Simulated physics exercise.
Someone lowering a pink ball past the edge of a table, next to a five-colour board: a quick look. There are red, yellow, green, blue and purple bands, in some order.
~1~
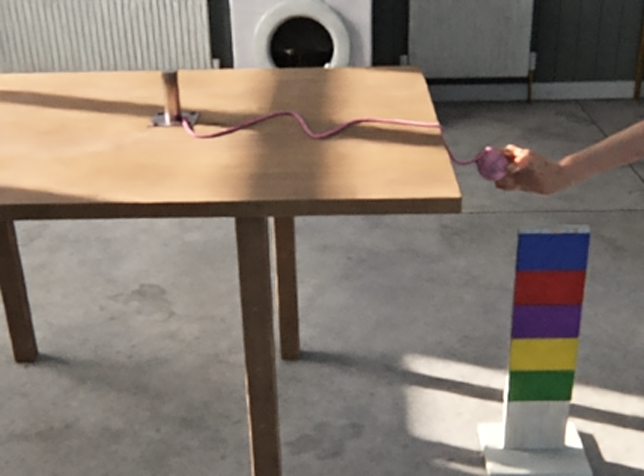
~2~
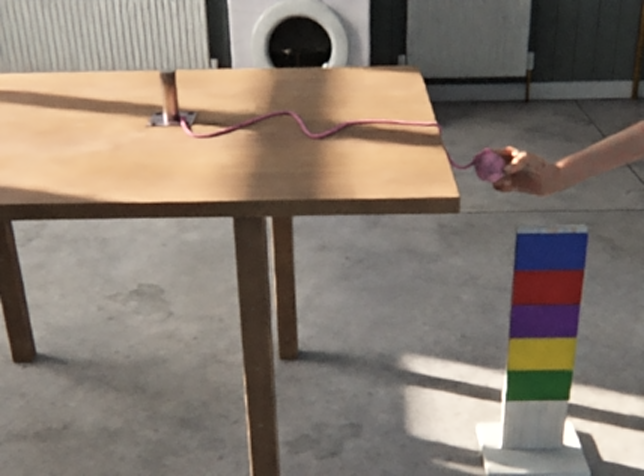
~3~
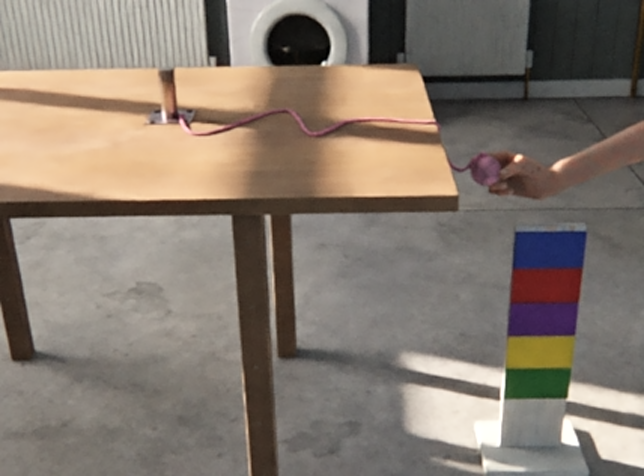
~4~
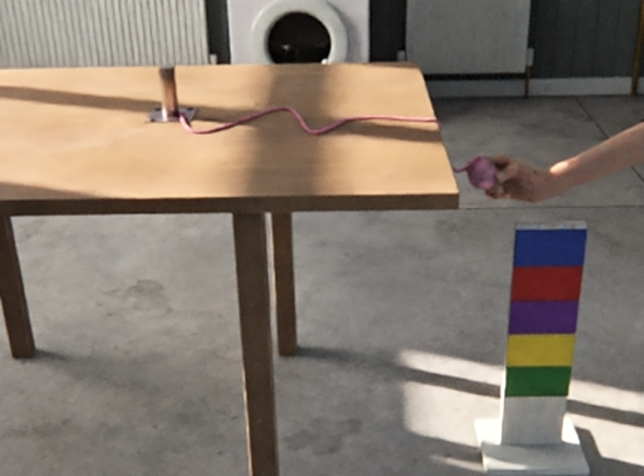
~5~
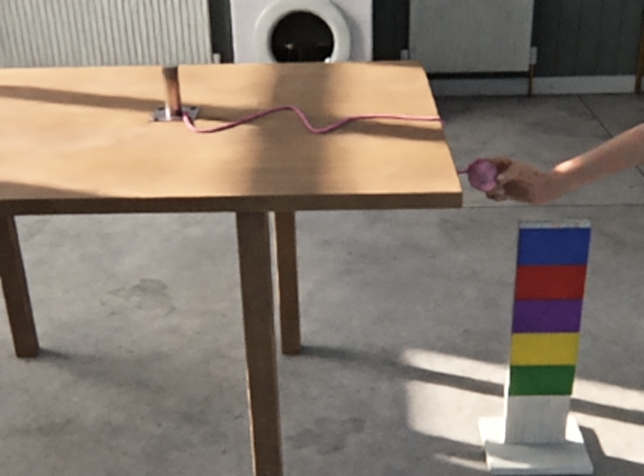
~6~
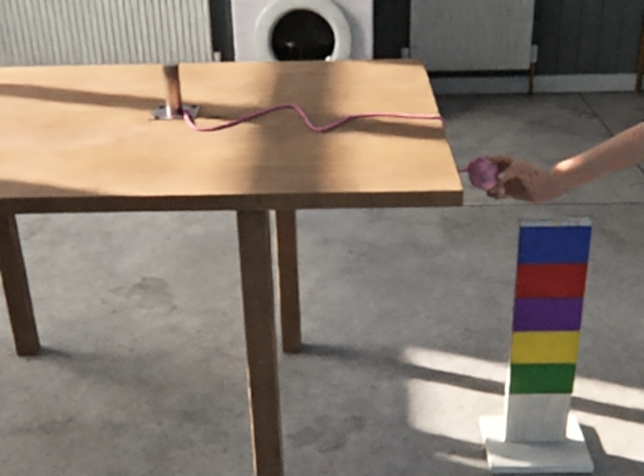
A hand held a pink ball just past the right edge of a wooden table, a shoelace trailing from it across the top to a post, and barely moved beside a colorful striped block.
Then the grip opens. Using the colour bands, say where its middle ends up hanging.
Its middle ends up at the yellow band.
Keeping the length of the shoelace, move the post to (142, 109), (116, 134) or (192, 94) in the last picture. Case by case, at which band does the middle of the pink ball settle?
For the first it is purple, for the second purple, for the third yellow.
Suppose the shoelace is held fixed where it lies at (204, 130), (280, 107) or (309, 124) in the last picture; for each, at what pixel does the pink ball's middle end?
Try one gives (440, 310), try two (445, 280), and try three (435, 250).
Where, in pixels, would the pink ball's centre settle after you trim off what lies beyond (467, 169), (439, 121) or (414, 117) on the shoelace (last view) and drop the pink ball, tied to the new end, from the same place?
Roughly (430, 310), (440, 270), (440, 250).
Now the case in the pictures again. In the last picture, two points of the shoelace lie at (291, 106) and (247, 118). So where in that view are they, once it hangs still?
Result - first point (359, 117), second point (302, 115).
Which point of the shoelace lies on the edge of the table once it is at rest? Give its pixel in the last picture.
The piece you want is at about (315, 130).
Soon after, ball near (414, 330); level with yellow.
After that, ball near (446, 339); level with yellow.
In the end, ball near (432, 340); level with yellow. Its middle rests at the yellow band.
